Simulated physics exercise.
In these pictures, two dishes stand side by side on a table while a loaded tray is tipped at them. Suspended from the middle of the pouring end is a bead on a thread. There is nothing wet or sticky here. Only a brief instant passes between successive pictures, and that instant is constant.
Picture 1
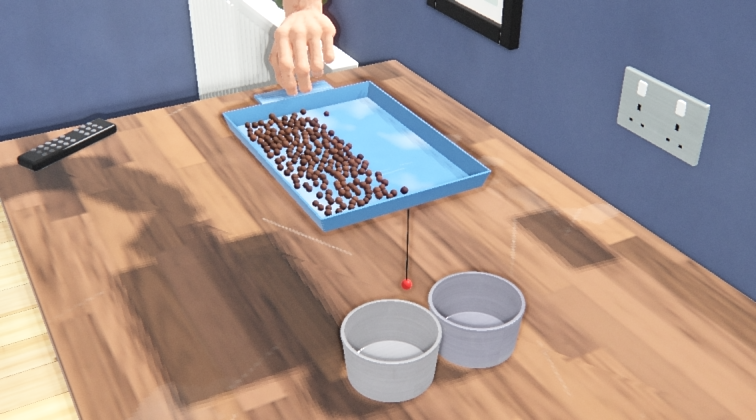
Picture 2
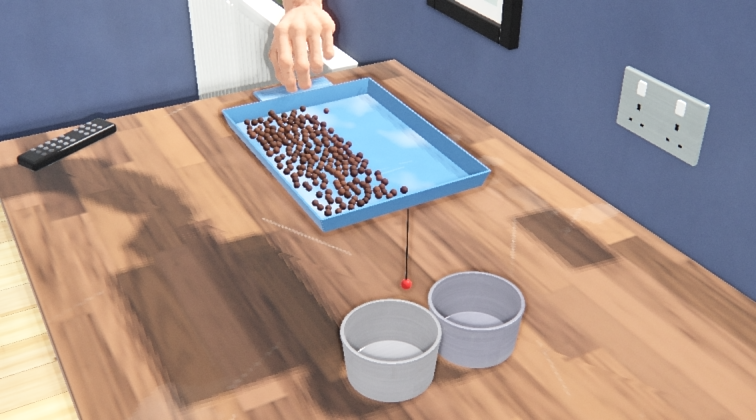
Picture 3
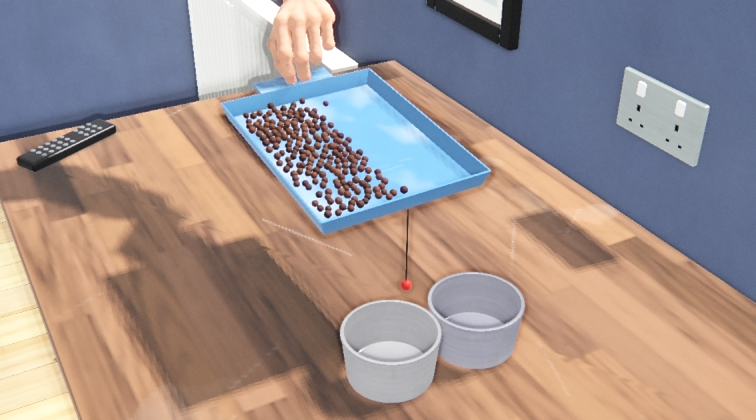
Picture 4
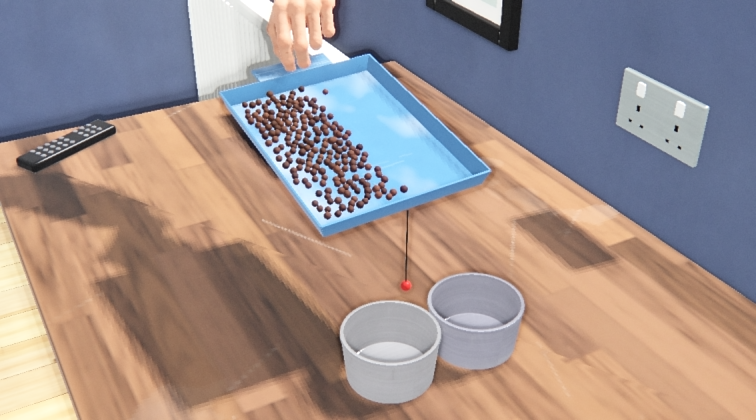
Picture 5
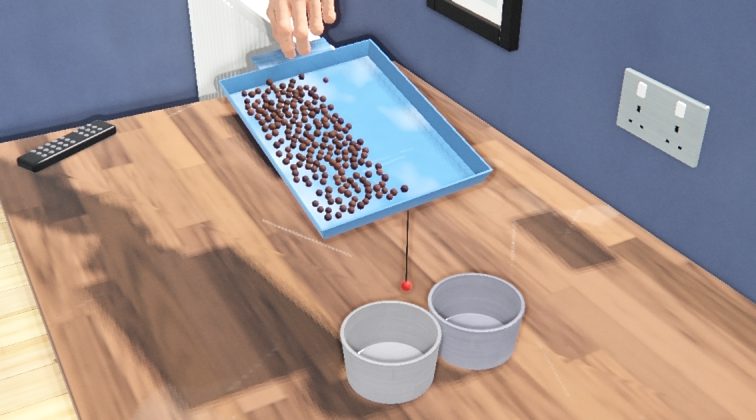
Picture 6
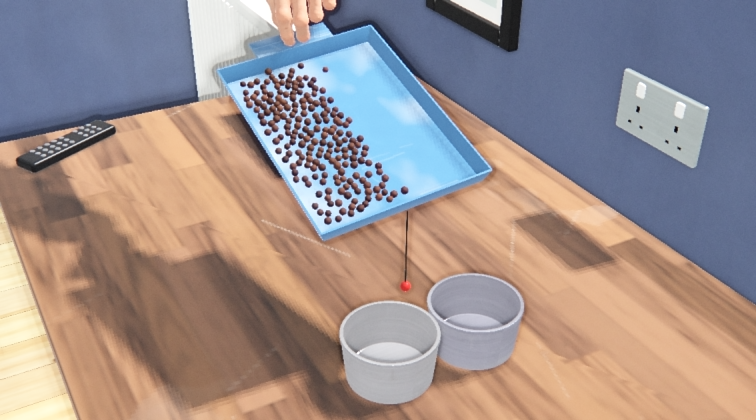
A hand raised the back of a blue tray of small brown balls above two gray bowls on a wooden table, steepening it gradually while its front left corner dipped slightly.
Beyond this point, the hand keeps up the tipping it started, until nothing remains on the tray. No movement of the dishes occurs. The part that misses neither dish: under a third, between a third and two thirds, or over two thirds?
What lands in the dishes sits in the middle, a third to two thirds of the load.
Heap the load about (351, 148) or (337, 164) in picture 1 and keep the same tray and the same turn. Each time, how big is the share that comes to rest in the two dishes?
You'd get about 60 per cent first and about 50 per cent second.
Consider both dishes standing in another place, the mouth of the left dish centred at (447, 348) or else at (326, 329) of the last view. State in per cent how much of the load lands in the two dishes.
Trial 1 around 10 percent, trial 2 around 80 percent.
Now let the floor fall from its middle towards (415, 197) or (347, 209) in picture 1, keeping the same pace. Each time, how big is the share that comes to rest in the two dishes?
In order, some 90 % and some 30 %.
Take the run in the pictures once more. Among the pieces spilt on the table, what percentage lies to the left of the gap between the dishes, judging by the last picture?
It amounts to some 100 percent.
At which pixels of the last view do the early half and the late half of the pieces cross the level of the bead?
About (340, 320) to begin with, then about (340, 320).
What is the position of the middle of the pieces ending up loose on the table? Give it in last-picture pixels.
The middle lies near (307, 399).
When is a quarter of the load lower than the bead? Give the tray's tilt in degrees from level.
Angle: Close to 85°.
Shortly afterwards, tray tipped steeply; all but a few on the tray; a little in the air.
Next, tray tipped right over; near a quarter on the tray; near a third in the left dish; near a third outside both; near a quarter in the air.
Some moments later, tray tipped past a quarter turn; near half in the left dish; near half outside both.
In the end, tray tipped past a quarter turn; near half in the left dish; none at all in the right dish; near half outside both.
